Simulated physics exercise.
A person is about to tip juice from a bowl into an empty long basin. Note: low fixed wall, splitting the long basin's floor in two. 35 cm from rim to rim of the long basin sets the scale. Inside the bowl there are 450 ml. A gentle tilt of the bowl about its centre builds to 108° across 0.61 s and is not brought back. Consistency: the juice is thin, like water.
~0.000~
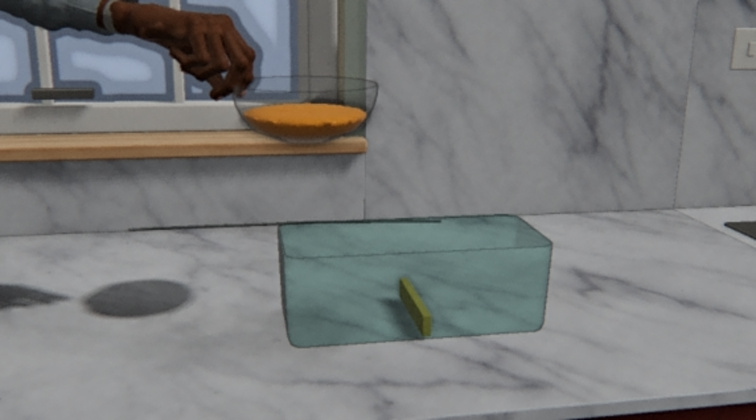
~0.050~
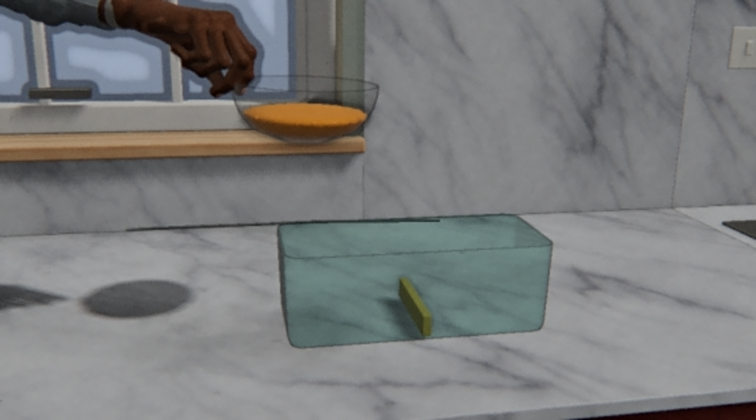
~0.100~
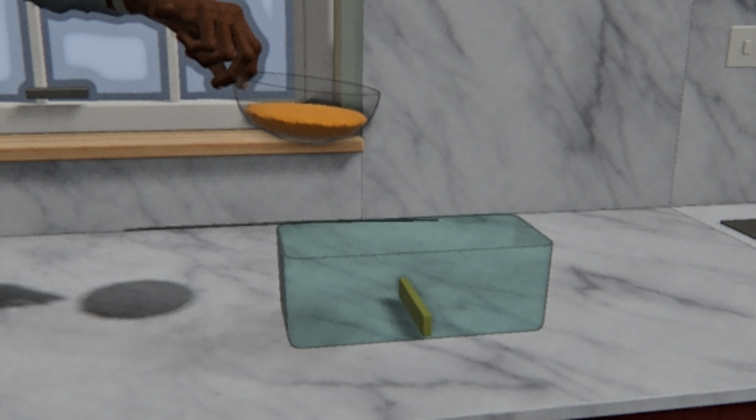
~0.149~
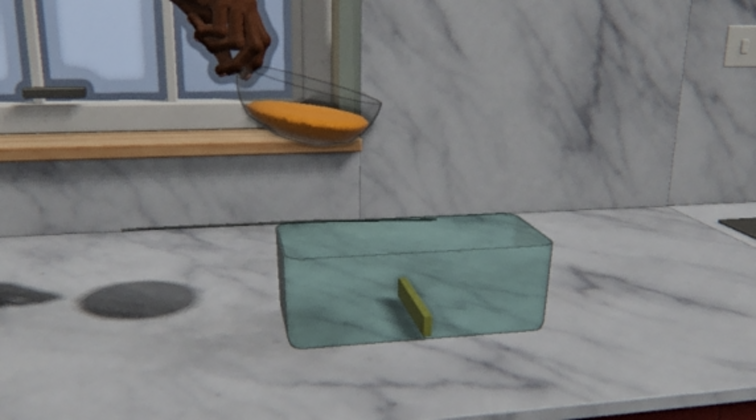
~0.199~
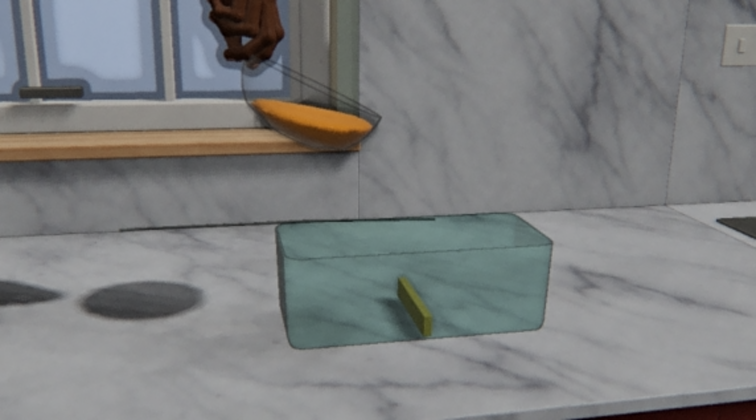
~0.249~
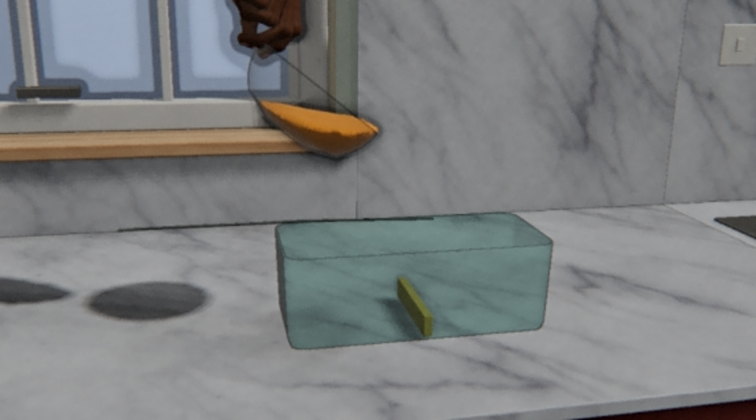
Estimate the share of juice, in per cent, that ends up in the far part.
About 31 per cent.
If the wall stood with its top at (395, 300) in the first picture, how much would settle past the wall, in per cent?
Estimate: About 65 percent.
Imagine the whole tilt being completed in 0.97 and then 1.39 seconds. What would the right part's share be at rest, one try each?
Roughly 35 per cent the first time and 35 per cent the second.
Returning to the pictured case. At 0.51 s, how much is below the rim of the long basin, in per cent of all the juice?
I'd put it near 56 percent.
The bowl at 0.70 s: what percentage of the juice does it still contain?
0 per cent or so.
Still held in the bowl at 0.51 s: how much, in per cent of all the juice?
Around 3 percent.
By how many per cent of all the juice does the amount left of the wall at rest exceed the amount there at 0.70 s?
0 %.
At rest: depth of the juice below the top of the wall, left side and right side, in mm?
Left side: Around 18 mm. Right side: Around 24 mm.
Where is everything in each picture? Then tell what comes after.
It leans 0°; its right rim is at (376, 85); the juice meets the walls at (242, 113) and (366, 111); the long basin's rim runs from (281, 242) to (534, 230); the wall's top is at (415, 297), in the first frame.
It leans 2°; its right rim is at (377, 86); the juice meets the walls at (243, 112) and (366, 112), in the second frame.
It leans 7°; its right rim is at (378, 93); the juice meets the walls at (244, 109) and (365, 115), in the third frame.
It leans 15°; its right rim is at (379, 103); the juice meets the walls at (246, 105) and (364, 118), in the fourth frame.
It leans 26°; its right rim is at (378, 117); the juice meets the walls at (250, 102) and (364, 121), in the fifth frame.
It leans 39°; its right rim is at (374, 133); the juice meets the walls at (260, 104) and (369, 124); 1 per cent is over the edge, in the sixth frame.
After 0.51 s the tilt is 101° and 3 per cent is still to pour, 41 is left of the wall and 15 right of it.
After 0.70 s the tilt is 108° and 0 per cent is still to pour, 65 is left of the wall and 31 right of it.
After 0.89 s the tilt is 108° and 0 per cent is still to pour, 65 is left of the wall and 31 right of it.
After 1.11 s the tilt is 108° and 0 per cent is still to pour, 65 is left of the wall and 31 right of it.
In the end 65 per cent lies left of the wall, 31 right of it and 4 outside.
